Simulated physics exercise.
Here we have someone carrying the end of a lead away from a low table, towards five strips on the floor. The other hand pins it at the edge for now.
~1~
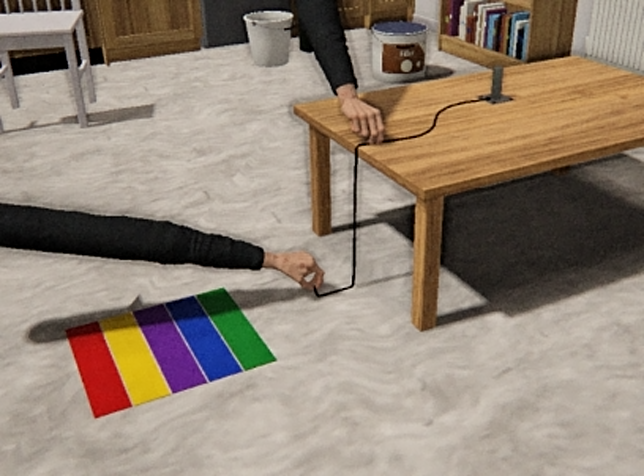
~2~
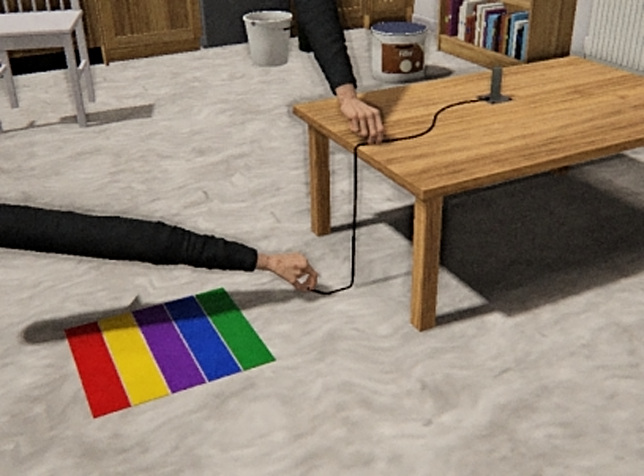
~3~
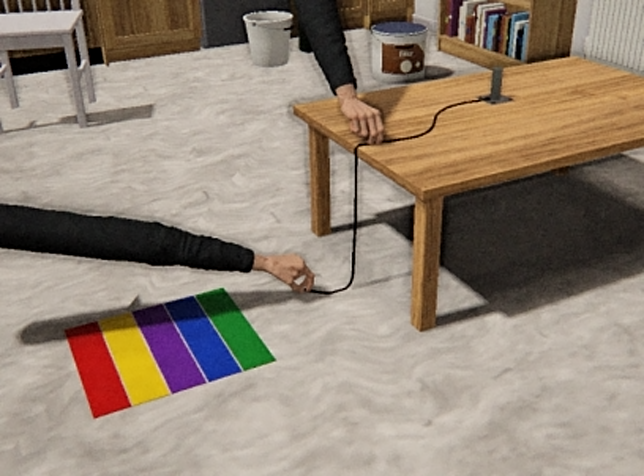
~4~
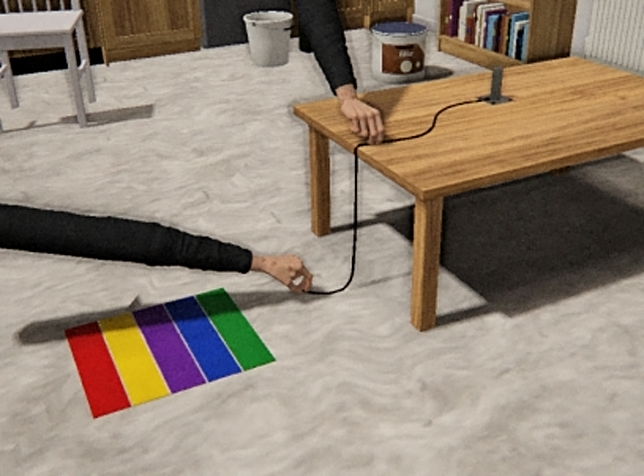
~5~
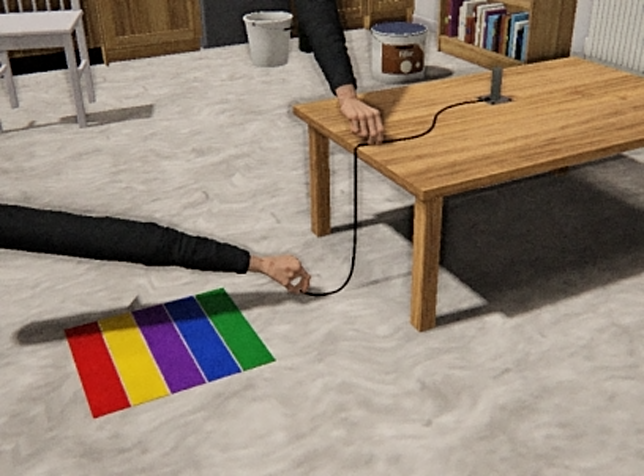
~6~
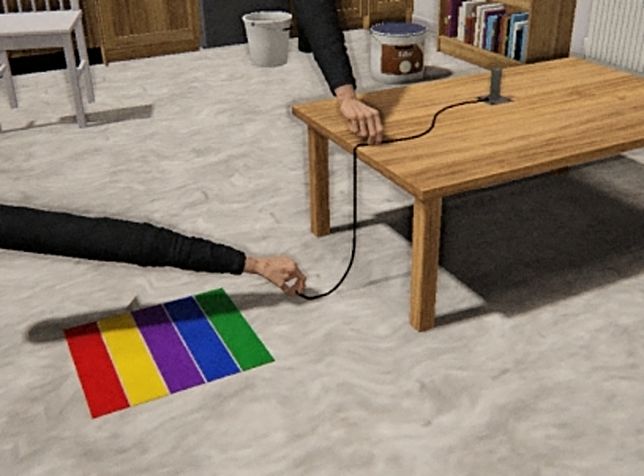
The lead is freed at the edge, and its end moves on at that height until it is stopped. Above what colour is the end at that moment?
It gets as far as the blue strip.
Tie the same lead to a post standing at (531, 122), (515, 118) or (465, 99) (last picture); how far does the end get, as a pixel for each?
In that order: (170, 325), (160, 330) and (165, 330).
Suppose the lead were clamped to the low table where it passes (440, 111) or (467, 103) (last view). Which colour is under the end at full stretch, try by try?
Taking them in turn: Blue; blue.
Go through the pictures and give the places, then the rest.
The first picture shows end (314, 286); green (251, 350); blue (217, 361); purple (182, 372); yellow (145, 383); red (107, 394).
The second picture shows end (308, 288); lead through (465, 103) (435, 118) (410, 138) (356, 158) (355, 221) (353, 278).
The third picture shows end (305, 289).
The fourth picture shows end (303, 290); lead through (465, 103) (436, 119) (411, 138) (356, 159) (356, 221) (351, 279).
The fifth picture shows end (301, 290).
The sixth picture shows end (297, 291); lead through (464, 103) (435, 119) (410, 139) (355, 159) (355, 221) (343, 279).
Soon after, end near (253, 304); short of the strips.
After that, end near (217, 314); over green.
At the stop, end near (195, 320); over blue. The blue one.
